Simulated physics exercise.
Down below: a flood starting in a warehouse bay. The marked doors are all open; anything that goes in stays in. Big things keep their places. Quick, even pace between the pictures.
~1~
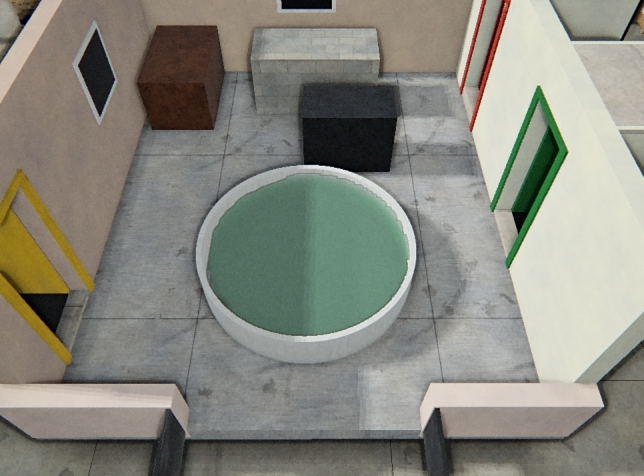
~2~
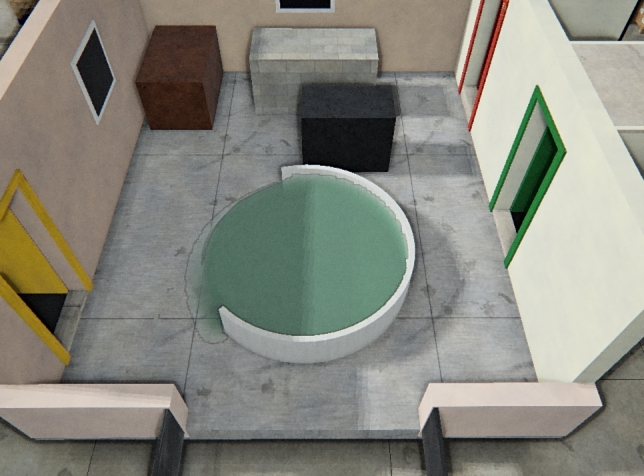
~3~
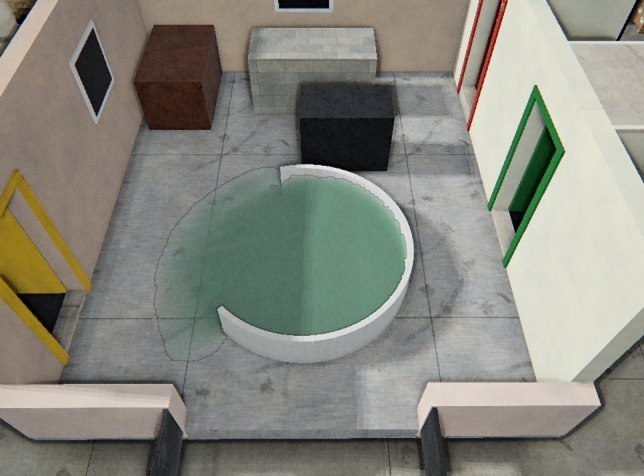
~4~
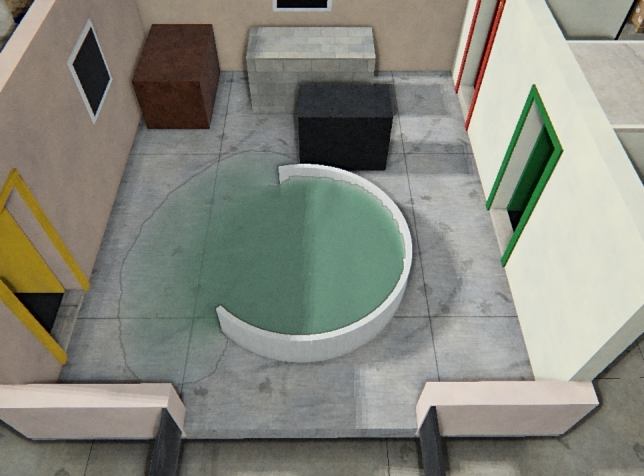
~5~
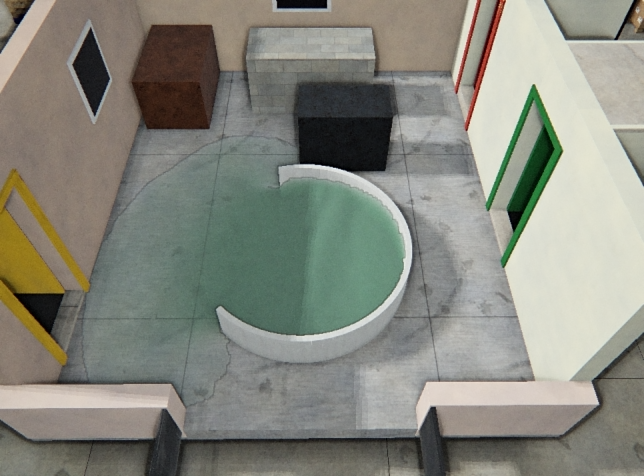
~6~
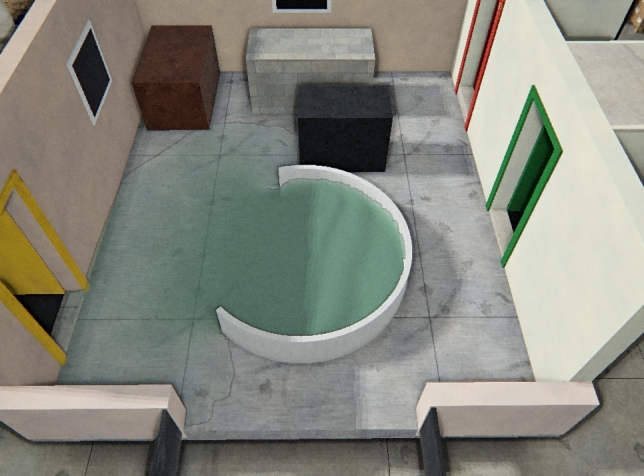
A round white-walled tank of green water sits in the middle of a grey-floored warehouse bay, seen from high above by a still camera. A rust-brown block, a pale grey block and a black block stand at the back, with a yellow doorway left and red and green ones right. The tank's left wall opens, and green water spreads thinly leftward across the floor towards the yellow doorway.
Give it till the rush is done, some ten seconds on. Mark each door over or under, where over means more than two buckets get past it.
Red door - under; yellow door - over; green door - under.
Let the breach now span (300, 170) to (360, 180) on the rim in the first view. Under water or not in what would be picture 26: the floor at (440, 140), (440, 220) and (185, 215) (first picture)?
The first spot is swamped, the second swamped, the third swamped.
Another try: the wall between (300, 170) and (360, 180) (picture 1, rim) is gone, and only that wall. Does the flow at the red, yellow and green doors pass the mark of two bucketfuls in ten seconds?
The red one falls short; the yellow one falls short; the green one tops the mark.
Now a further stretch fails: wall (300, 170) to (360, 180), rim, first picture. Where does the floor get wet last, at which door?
The door marked yellow, I'd guess.
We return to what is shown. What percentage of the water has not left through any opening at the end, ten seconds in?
I reckon around 76 in a hundred.
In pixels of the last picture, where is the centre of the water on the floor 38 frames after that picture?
The spot I would choose is (257, 210).
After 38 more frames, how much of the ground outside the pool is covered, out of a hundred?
About 85 per cent.
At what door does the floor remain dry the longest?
Going by the pictures, I'd say the green-painted one.
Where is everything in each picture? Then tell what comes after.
The round tank at (307, 246) is whole and still, in the first picture.
The front is at a hidden place, out from the gap at (213, 240), in the second picture.
The front is at a hidden place, out from the gap at (212, 242), in the third picture.
Water pours out at (211, 242) and has run to (275, 157), in the fourth picture.
The front is at (283, 145), out from the gap at (211, 243), in the fifth picture.
The front is at a hidden place, out from the gap at (211, 244), in the sixth picture.
A moment on, water covers 40 % of the floor; the red door not reached, the yellow door over two buckets in, the green door not reached.
Next, water covers 40 % of the floor; the red door not reached, the yellow door far over two buckets in, the green door not reached.
Then, water covers 50 % of the floor; the red door not reached, the yellow door far over two buckets in, the green door not reached.
Later, water covers 85 % of the floor; the red door wet at the sill, nothing in, the yellow door far over two buckets in, the green door wet at the sill, nothing in.
In the end, water covers 100 % of the floor; the red door wet at the sill, nothing in, the yellow door far over two buckets in, the green door wet at the sill, nothing in.
